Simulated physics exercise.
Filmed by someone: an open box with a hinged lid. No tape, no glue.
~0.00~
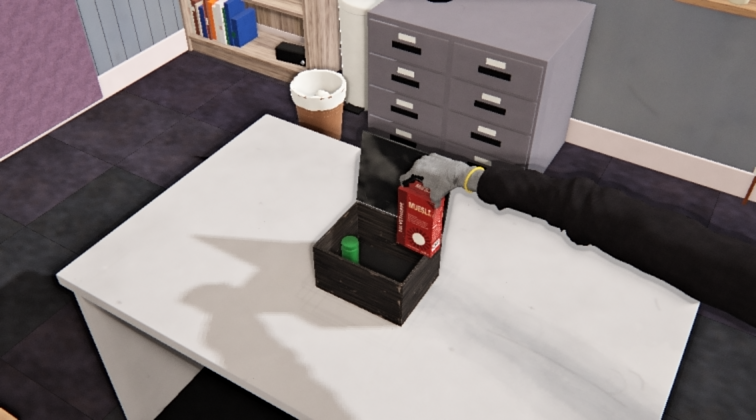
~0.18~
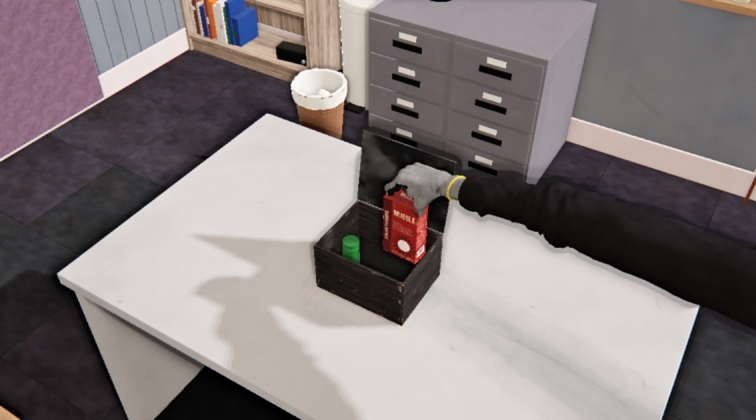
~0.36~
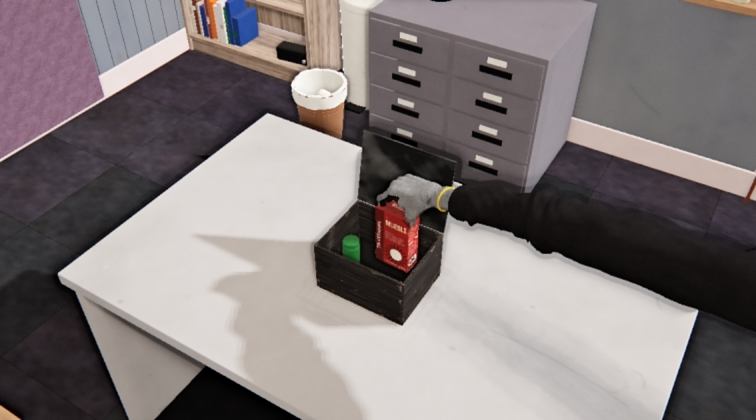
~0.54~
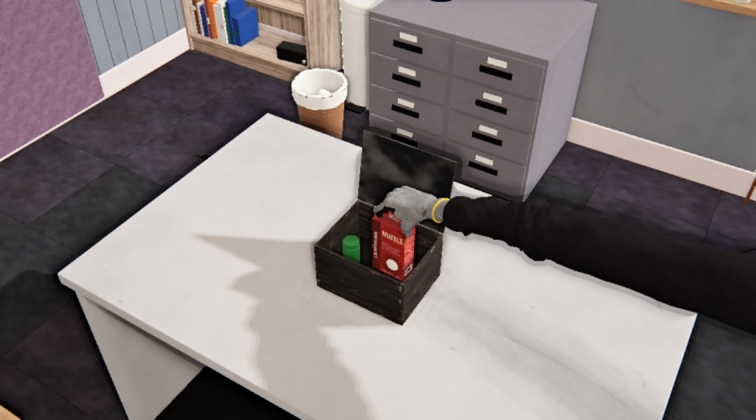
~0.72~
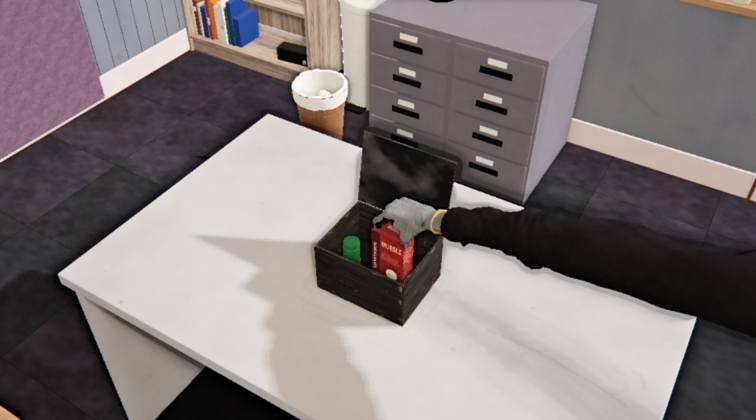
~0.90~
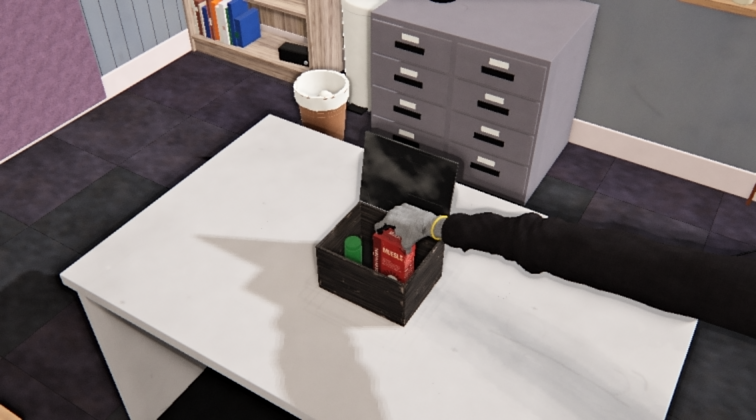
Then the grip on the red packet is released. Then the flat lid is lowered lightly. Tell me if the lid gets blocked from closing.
My guess is the lid remains aloft.
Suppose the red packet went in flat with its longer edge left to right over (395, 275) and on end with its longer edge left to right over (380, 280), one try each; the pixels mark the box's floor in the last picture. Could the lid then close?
Try 1: Lid shut; try 2: Lid not shut.
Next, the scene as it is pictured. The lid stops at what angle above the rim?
The answer is about 20 degrees.
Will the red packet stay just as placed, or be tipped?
Observation: It keeps the set orientation.
By 2.00 s, lid starting down.
By 2.40 s, lid 66° above the rim.
By 2.60 s, lid 53° above the rim.
By 2.90 s, lid 30° above the rim.
When it is over (3.4 s), lid 22° above the rim; both as before. End places, in pixels of the last picture, red packet near (394, 262).
